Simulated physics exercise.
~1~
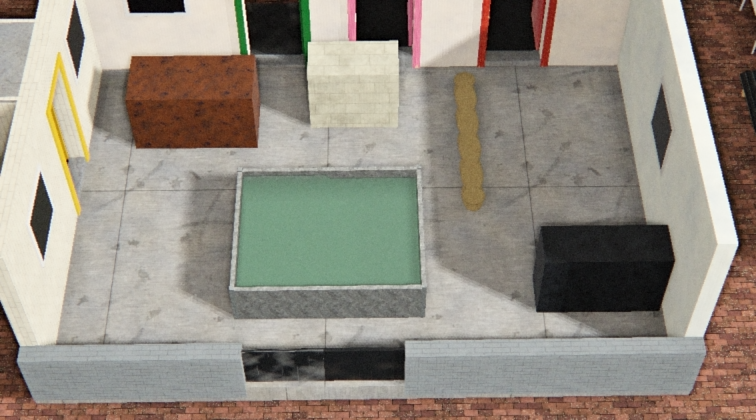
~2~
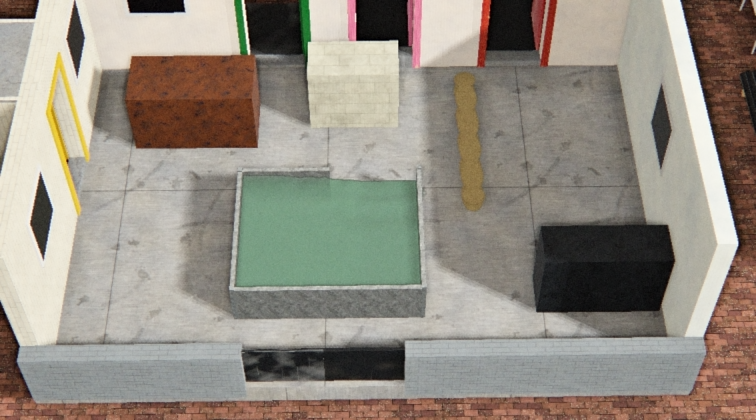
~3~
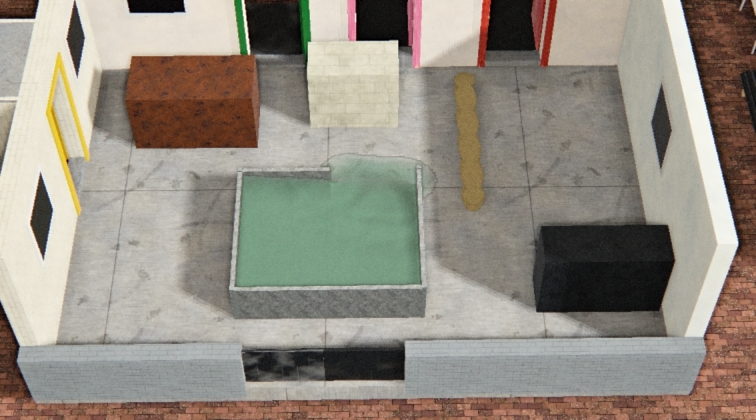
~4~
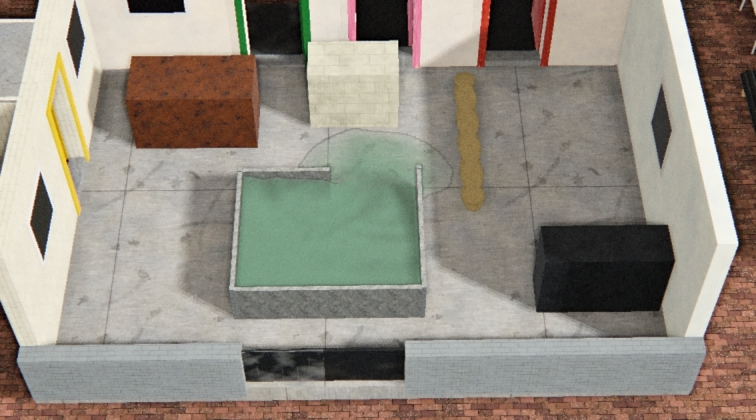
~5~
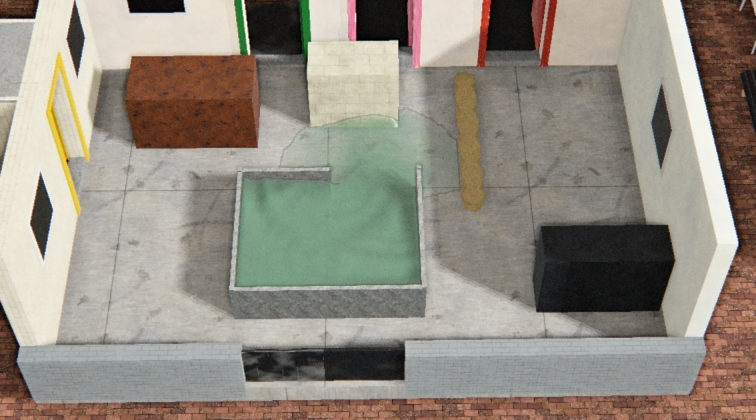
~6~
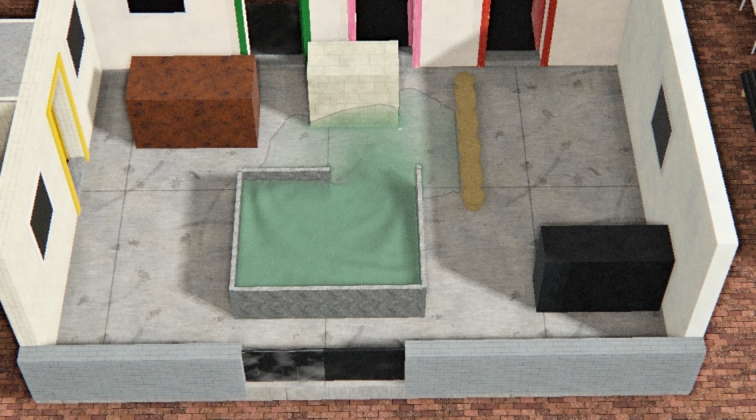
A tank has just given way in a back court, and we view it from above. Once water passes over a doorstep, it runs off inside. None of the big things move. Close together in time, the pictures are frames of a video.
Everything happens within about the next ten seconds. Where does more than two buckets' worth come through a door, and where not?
Through the pink door two buckets or less; through the red door two buckets or less; through the green door more than two buckets; through the yellow door two buckets or less.
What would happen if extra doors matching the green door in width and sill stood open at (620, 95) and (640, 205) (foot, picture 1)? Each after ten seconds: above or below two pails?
Door one beats the threshold, door two misses the threshold.
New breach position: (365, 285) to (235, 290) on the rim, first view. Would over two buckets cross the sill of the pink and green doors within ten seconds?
In that setup the pink door keeps within bounds, but the green door keeps within bounds.
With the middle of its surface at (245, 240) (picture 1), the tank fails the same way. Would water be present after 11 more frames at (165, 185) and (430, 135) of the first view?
The first spot is inundated and the second is inundated.
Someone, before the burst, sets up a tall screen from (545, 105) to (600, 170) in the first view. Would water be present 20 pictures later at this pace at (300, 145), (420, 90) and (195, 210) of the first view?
Results in order: Swamped / swamped / swamped.
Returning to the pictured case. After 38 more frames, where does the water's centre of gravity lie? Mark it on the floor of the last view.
Roughly at (341, 190).
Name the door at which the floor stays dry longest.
The yellow one.
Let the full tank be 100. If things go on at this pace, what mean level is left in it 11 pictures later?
Near 58 in a hundred.
A moment on, water covers 15 % of the floor; the pink door wet at the sill, nothing in, the red door not reached, the green door not reached, the yellow door not reached.
Next, water covers 30 % of the floor; the pink door wet at the sill, nothing in, the red door wet at the sill, nothing in, the green door under two buckets in, the yellow door not reached.
Then, water covers 55 % of the floor; the pink door under two buckets in, the red door wet at the sill, nothing in, the green door over two buckets in, the yellow door wet at the sill, nothing in.
Later, water covers 80 % of the floor; the pink door under two buckets in, the red door wet at the sill, nothing in, the green door far over two buckets in, the yellow door wet at the sill, nothing in.
In the end, water covers 95 % of the floor; the pink door under two buckets in, the red door wet at the sill, nothing in, the green door far over two buckets in, the yellow door wet at the sill, nothing in.
